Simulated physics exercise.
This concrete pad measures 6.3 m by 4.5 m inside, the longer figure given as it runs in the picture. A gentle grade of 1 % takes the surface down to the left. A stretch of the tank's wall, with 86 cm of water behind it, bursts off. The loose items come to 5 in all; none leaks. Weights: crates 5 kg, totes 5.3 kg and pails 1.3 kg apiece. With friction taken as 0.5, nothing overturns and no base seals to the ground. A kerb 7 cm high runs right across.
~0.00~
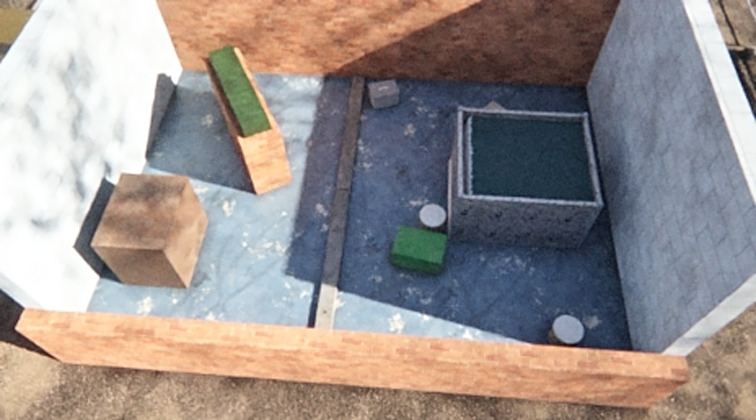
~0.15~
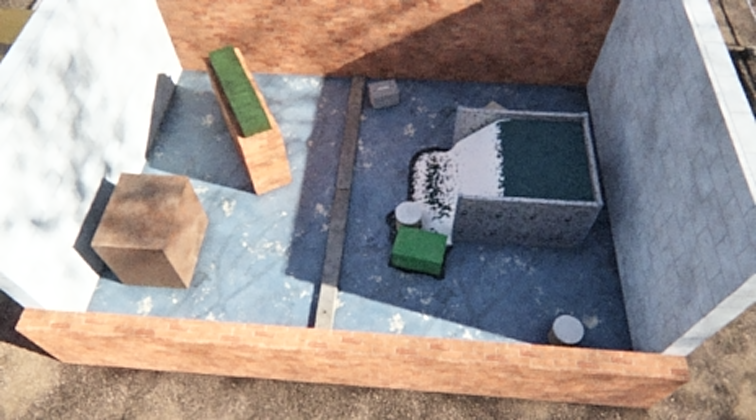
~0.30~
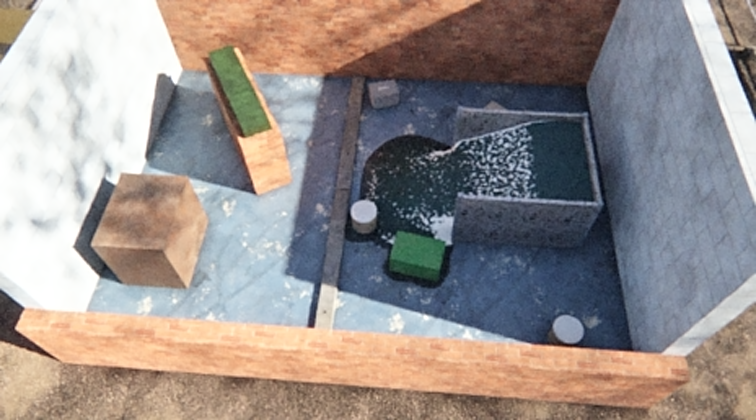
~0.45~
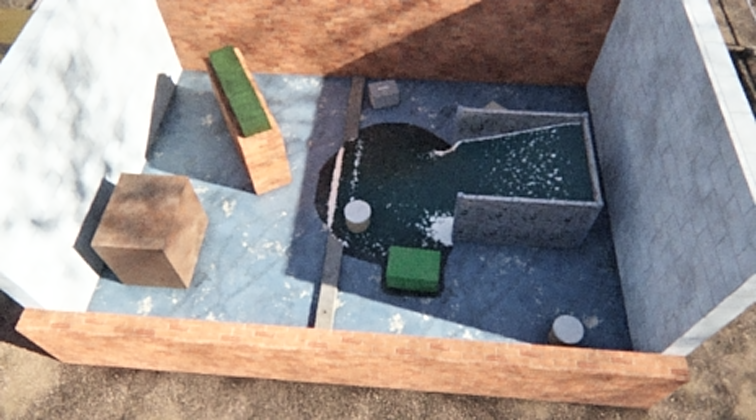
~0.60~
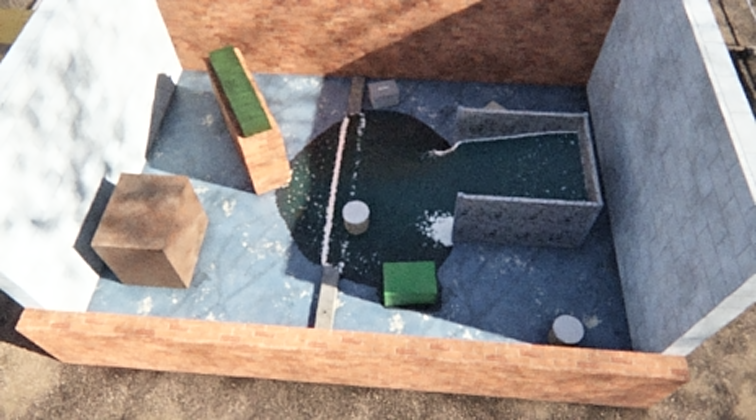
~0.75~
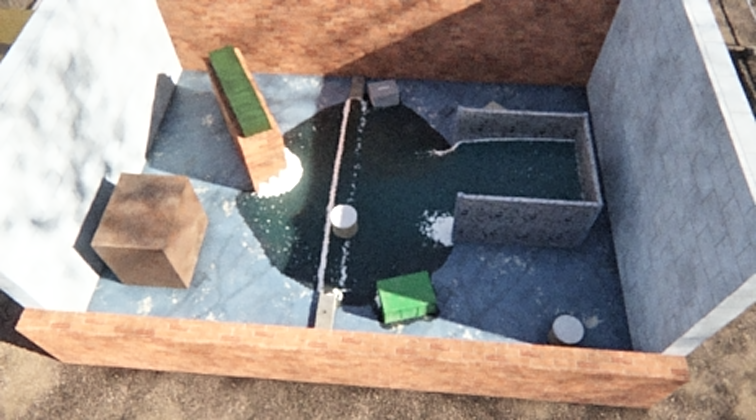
In this clip, the left side of a stone-walled tank bursts open and dark water spreads left across a walled pad, pushing a white pail leftward, crossing a low kerb and reaching a brick planter, while a green crate slides slightly nearer.
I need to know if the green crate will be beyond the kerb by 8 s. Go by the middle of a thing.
Not beyond the kerb.
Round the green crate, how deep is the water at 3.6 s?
2 cm, roughly.
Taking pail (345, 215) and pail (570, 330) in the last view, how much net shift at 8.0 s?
They've ended up 300 cm and 150 cm away, in that order.
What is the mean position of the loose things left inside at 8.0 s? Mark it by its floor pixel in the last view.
Close to (466, 207).
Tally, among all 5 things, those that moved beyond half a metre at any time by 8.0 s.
By my tally, 4.
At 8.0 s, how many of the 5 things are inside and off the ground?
Count: 4.
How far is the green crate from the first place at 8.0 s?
Close to 140 cm by then.
After 1.6 s the green crate is near (403, 314), 0.9 m from its start, aground; 1 of 5 are over the mark; 1 afloat.
After 3.6 s the green crate is near (426, 292), 0.6 m from its start, aground; 1 of 5 are over the mark; 1 afloat.
After 5.6 s the green crate is near (457, 279), 0.6 m from its start, aground; 1 of 5 are over the mark; 2 afloat.
After 8.0 s the green crate is near (539, 267), 1.4 m from its start, afloat; 1 of 5 are over the mark; 4 afloat.
